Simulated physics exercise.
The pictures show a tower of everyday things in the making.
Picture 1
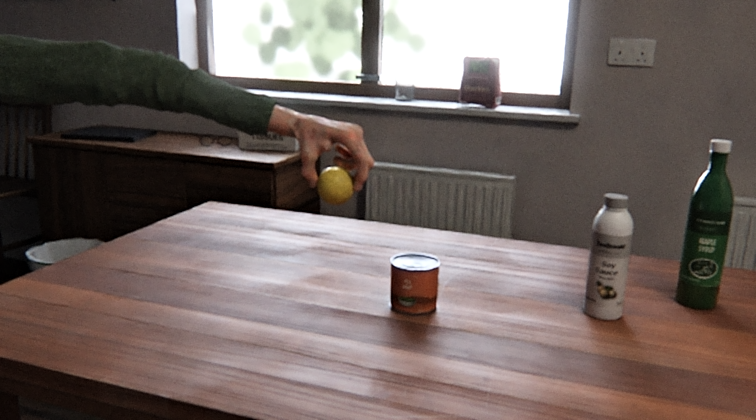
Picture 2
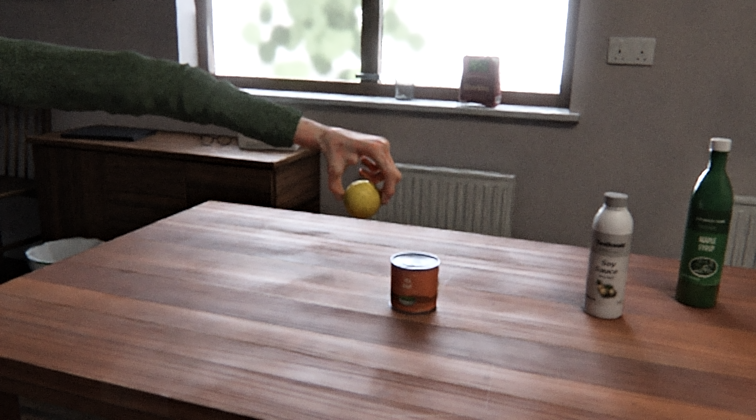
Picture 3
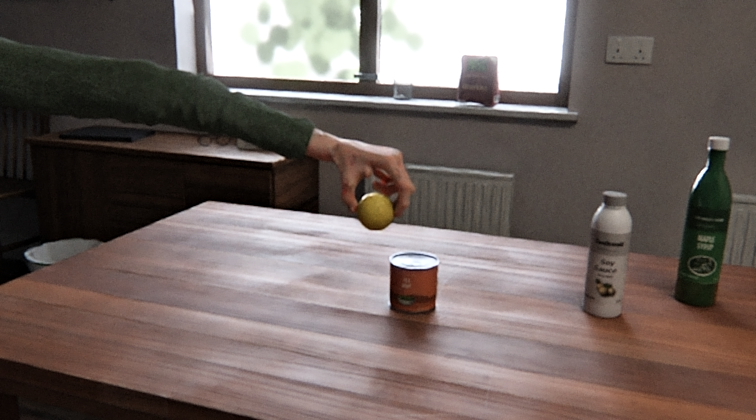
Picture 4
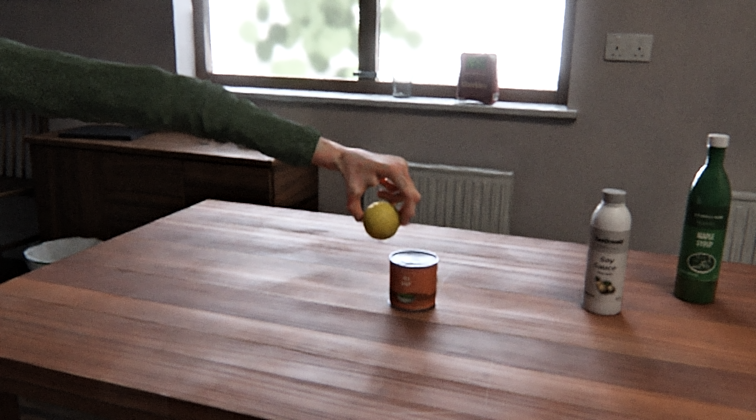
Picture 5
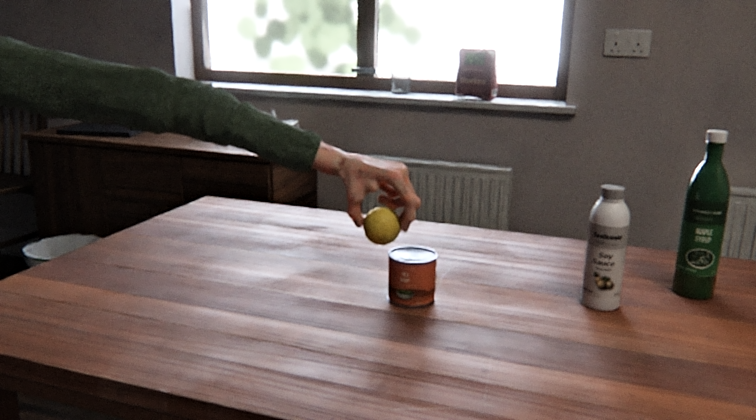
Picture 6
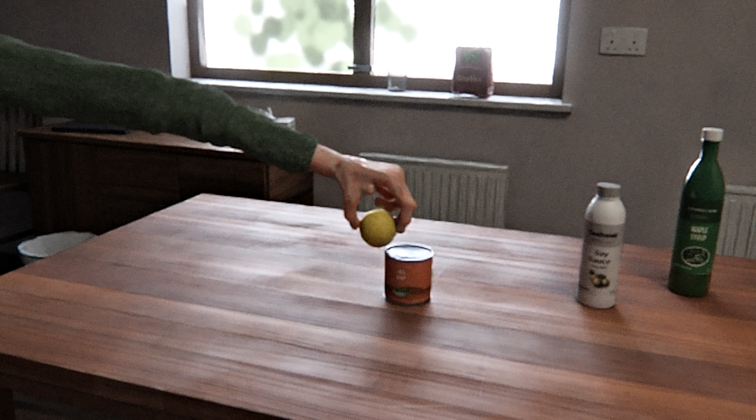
At a wooden table in front of a bright window, a hand in a green sleeve holds a yellow lemon above and left of an orange tin, with a white bottle and a green bottle standing to the right. The hand moves right and lowers the lemon close to the tin, still gripping it.
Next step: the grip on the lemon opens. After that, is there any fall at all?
Yes, some of it tumbles.
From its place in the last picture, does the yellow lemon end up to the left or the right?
It goes to the left.
Then, 0.36 s after the last picture, yellow lemon now fallen.
Then, 0.72 s after the last picture, nothing new.
At rest, fallen, yellow lemon; the other 3 in place. Seen from the same camera at the end, yellow lemon near (353, 271). The pile gives way.
